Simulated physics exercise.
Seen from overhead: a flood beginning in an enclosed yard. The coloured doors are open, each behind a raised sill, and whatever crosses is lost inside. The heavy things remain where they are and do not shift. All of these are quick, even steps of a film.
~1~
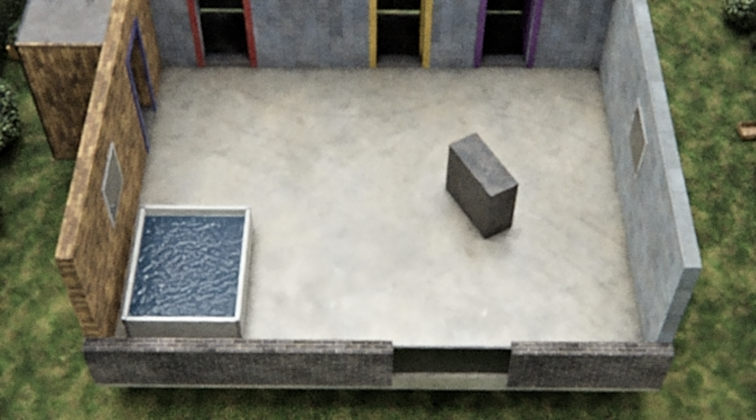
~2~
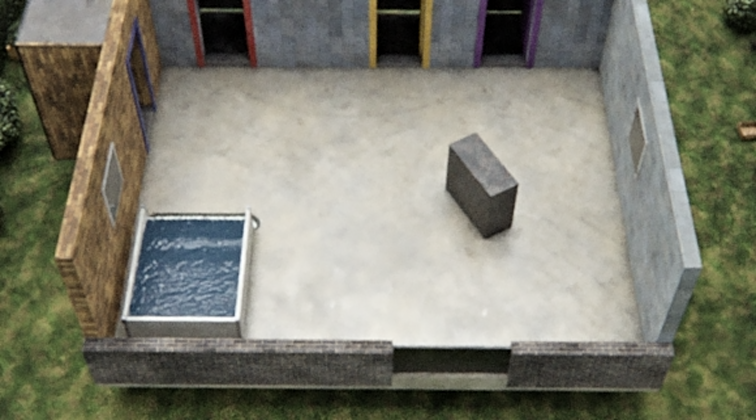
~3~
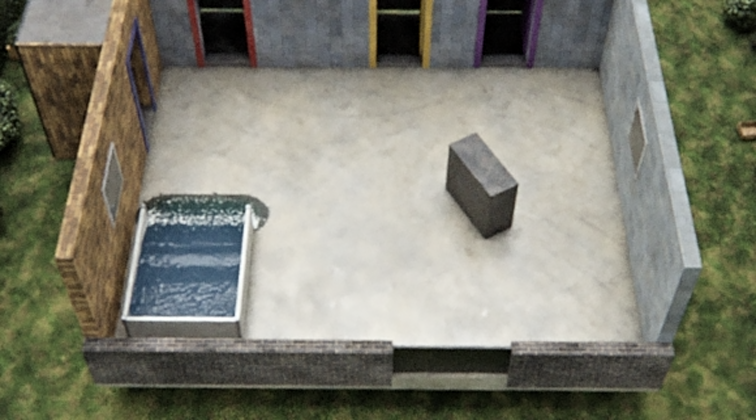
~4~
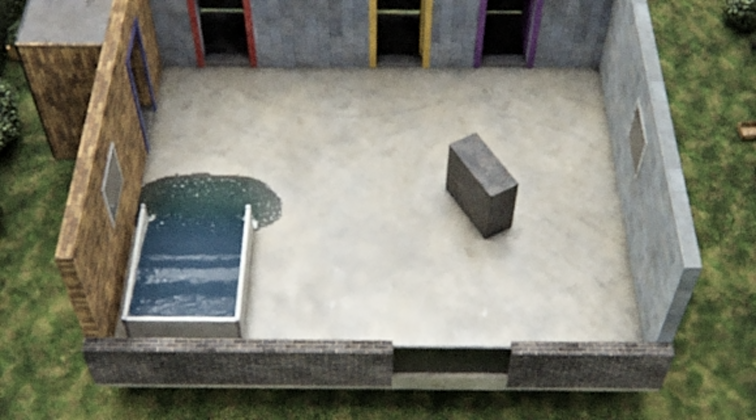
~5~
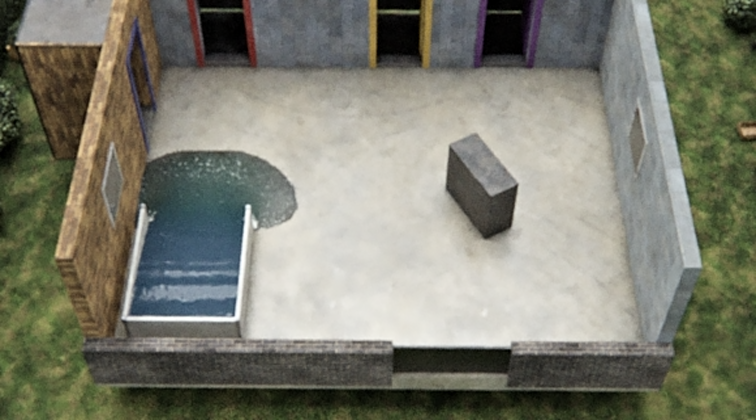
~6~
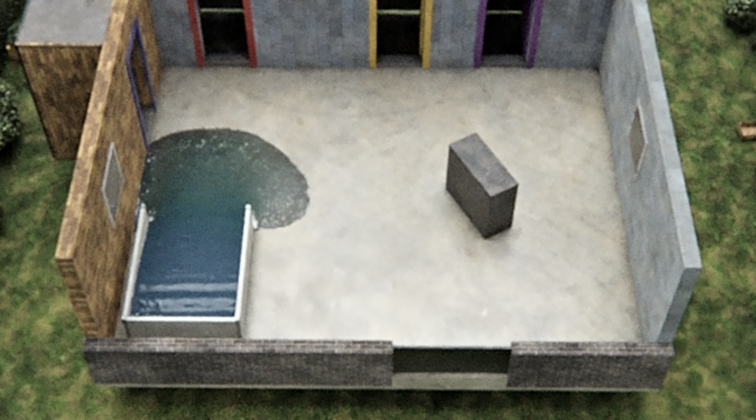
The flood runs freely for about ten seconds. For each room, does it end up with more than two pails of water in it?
The red door is going to allow over two buckets; the purple door is going to allow two buckets or less; the yellow door is going to allow two buckets or less; the blue door is going to allow two buckets or less.
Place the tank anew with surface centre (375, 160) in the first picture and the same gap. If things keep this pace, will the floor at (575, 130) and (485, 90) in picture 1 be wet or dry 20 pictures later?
Points in order: Inundated; inundated.
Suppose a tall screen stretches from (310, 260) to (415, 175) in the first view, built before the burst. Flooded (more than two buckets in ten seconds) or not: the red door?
The red door tops the limit.
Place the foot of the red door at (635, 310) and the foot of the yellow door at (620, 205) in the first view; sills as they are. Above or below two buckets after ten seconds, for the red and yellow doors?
Red door: Stays below the line; yellow door: Stays below the line.
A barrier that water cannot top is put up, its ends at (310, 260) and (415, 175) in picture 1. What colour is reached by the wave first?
That is the one in blue.
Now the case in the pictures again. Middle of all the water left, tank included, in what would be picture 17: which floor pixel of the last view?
My pick is pixel (209, 189).
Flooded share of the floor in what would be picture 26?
Estimate: Near 35 %.
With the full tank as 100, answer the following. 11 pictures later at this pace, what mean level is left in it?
My reading is roughly 36 in a hundred.
A moment on, water covers 20 % of the floor; the red door wet at the sill, nothing in, the purple door not reached, the yellow door not reached, the blue door wet at the sill, nothing in.
Next, water covers 25 % of the floor; the red door over two buckets in, the purple door not reached, the yellow door not reached, the blue door wet at the sill, nothing in.
Then, water covers 35 % of the floor; the red door far over two buckets in, the purple door not reached, the yellow door wet at the sill, nothing in, the blue door wet at the sill, nothing in.
Later, water covers 55 % of the floor; the red door far over two buckets in, the purple door wet at the sill, nothing in, the yellow door under two buckets in, the blue door wet at the sill, nothing in.
In the end, water covers 90 % of the floor; the red door far over two buckets in, the purple door wet at the sill, nothing in, the yellow door under two buckets in, the blue door wet at the sill, nothing in.
